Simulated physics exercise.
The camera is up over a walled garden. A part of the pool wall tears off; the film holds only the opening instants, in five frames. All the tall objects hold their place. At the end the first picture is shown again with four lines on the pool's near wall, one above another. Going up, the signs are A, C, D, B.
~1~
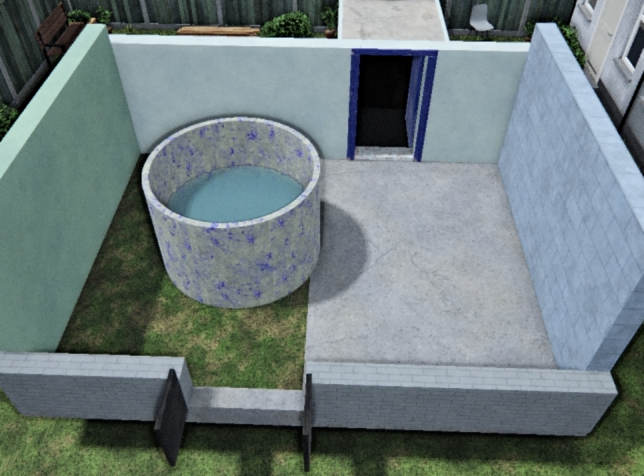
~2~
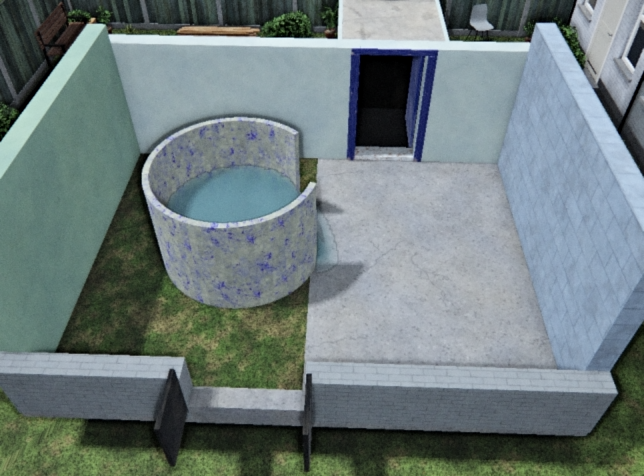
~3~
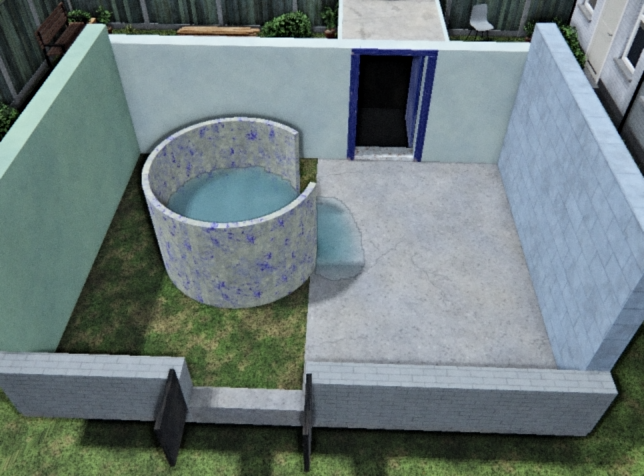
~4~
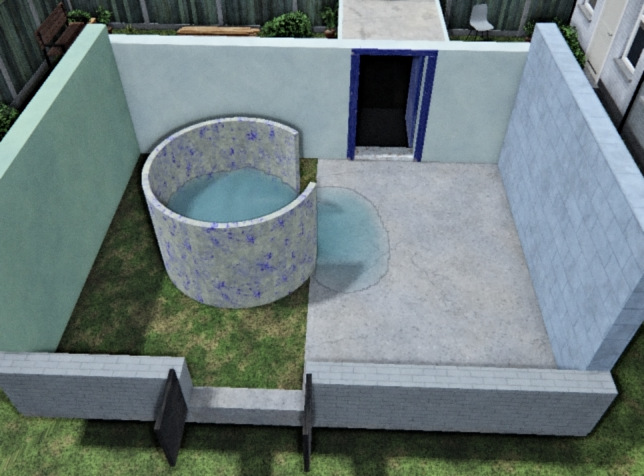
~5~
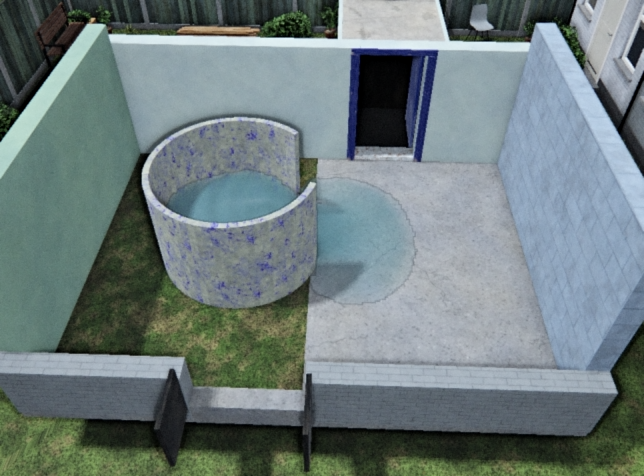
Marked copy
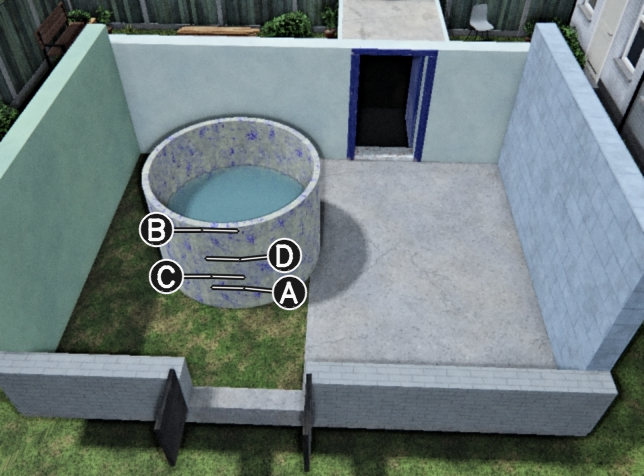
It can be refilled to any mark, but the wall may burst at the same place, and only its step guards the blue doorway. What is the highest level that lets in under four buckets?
The limit is A.
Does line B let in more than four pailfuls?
Yes.
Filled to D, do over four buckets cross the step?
Yes, it does.
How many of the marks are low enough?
One.
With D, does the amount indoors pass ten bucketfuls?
Yes, clearly.
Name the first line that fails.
C it is.
On the marked copy, A at (228, 287); B at (218, 230); C at (227, 276); D at (223, 259); from the bottom up A, C, D, B.
With A, a bucket or two gets in.
With B, dozens of bucketfuls pour in.
With C, about 11 bucketfuls get in.
With D, dozens of bucketfuls pour in.
